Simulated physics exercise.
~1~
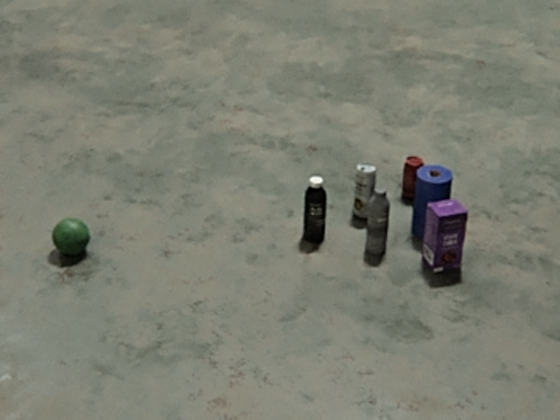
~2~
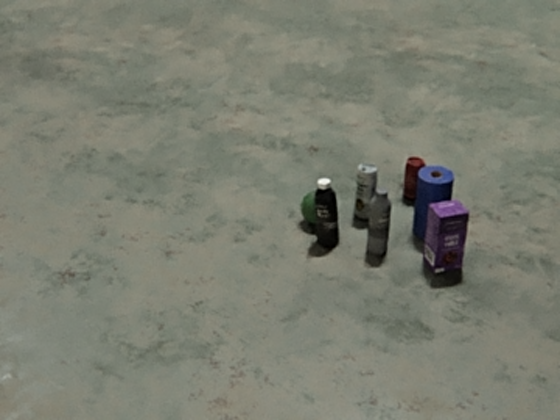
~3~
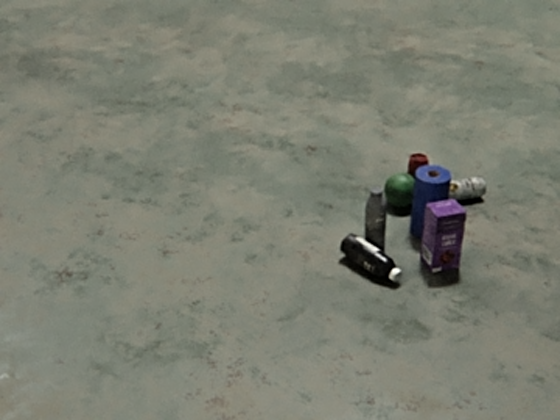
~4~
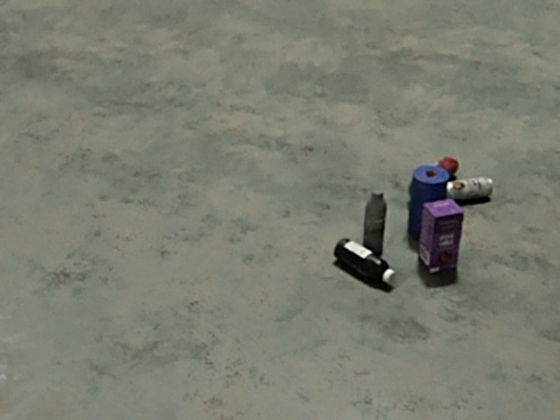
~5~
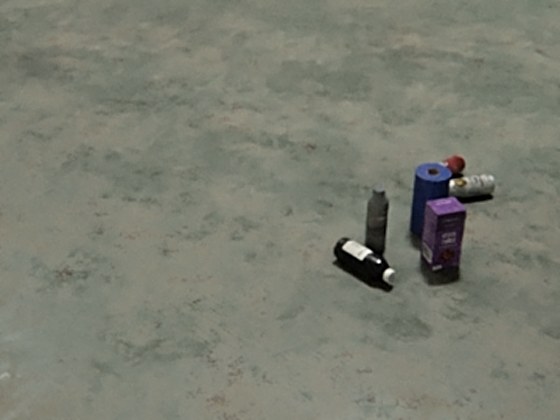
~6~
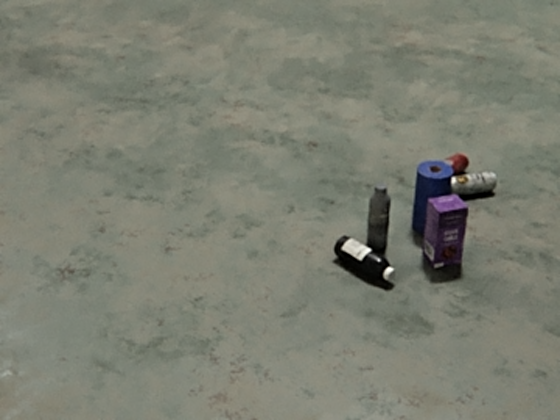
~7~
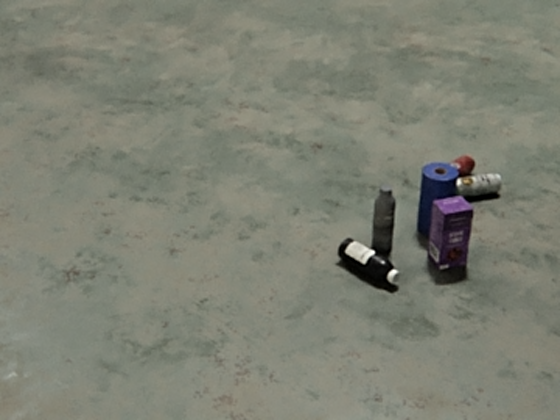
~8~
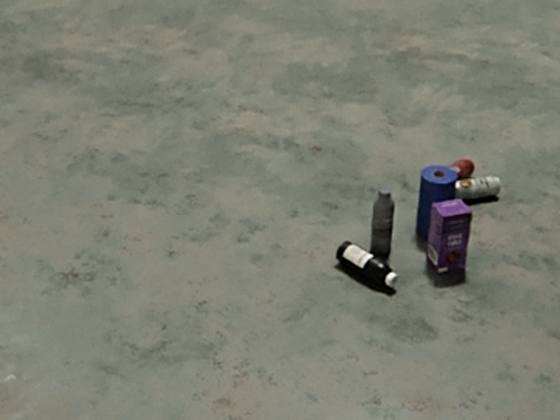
The clip opens on a mottled grey-green floor, with a green ball at the left and six upright items grouped at the right, among them a black bottle, a white can and a purple carton. The ball travels right and reaches the black bottle, which begins to tilt. The bottle falls over, the white can ends up on its side farther right, and the ball moves in behind the blue roll. The red can then tips over too. At the end, the grey bottle, blue roll and purple carton still stand, with the ball mostly out of sight.
